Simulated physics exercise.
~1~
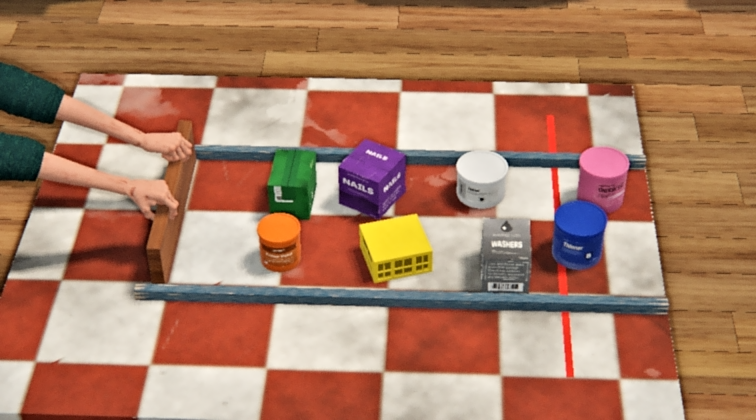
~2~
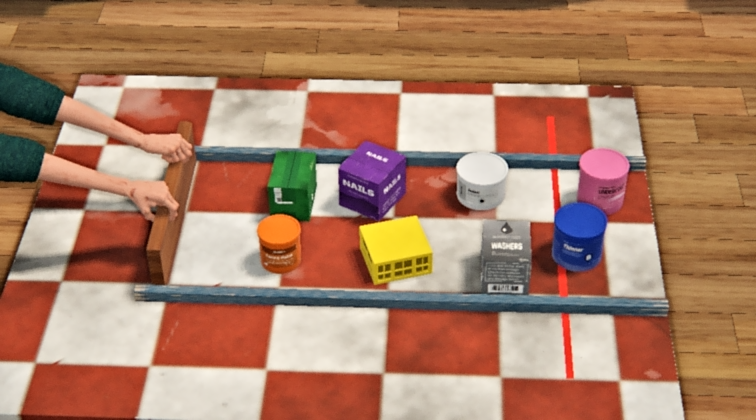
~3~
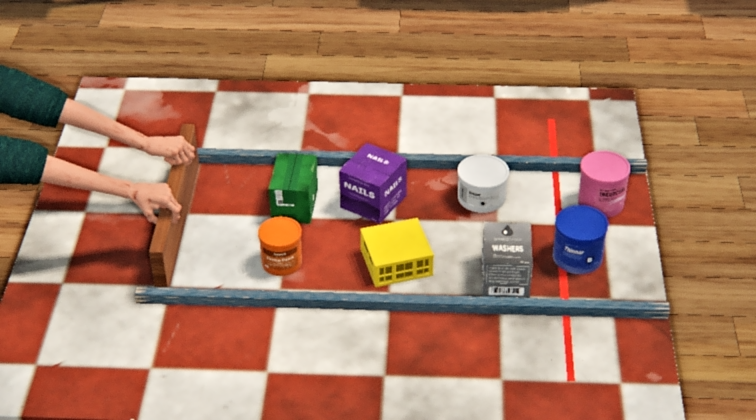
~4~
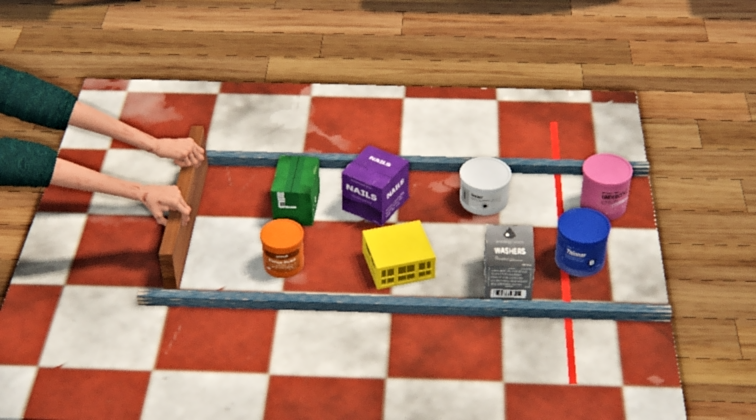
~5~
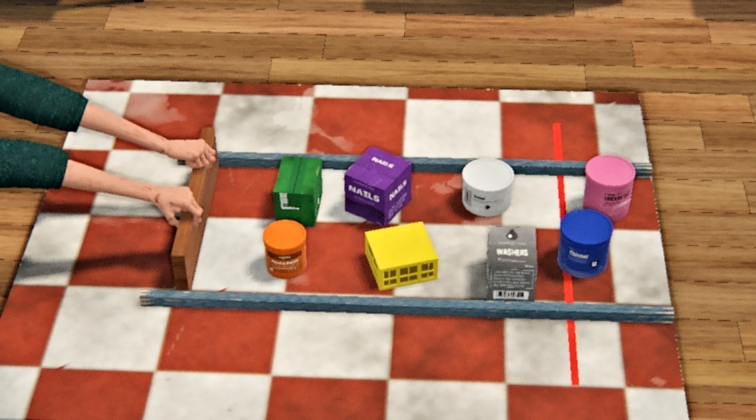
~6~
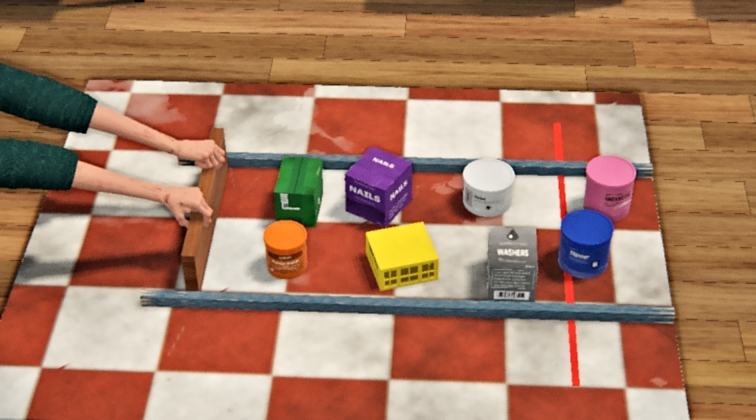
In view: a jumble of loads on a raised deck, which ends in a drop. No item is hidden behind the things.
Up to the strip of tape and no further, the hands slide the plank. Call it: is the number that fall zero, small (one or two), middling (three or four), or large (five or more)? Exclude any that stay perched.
It is middling.
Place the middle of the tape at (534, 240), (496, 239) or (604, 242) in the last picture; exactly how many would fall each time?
You'd get 2, then 0, then 6.
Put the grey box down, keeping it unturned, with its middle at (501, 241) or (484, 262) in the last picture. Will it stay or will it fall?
Taking them in order, it gets knocked off and then gets knocked off.
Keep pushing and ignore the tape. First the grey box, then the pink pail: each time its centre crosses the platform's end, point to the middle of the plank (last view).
The grey box puts it at (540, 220), the pink pail at (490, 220).
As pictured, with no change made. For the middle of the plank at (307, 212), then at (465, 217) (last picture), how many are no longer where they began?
The number moved is 3 and then 8.
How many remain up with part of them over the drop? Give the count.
My count gives 1.
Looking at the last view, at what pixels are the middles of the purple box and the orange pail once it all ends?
Final positions: Near (629, 191); near (590, 256).
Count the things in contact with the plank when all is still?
I count 2 of them.
Soon after, none off yet; pink pail at rest near (609, 189); blue pail at rest near (585, 244); grey box at rest near (512, 264).
Then, none off yet; pink pail at rest near (609, 189); blue pail moved about its own width near (617, 244); grey box moved about its own width near (570, 271).
By the end, the number that fall off is three or four; fallen, white pail, grey box, blue pail and pink pail.
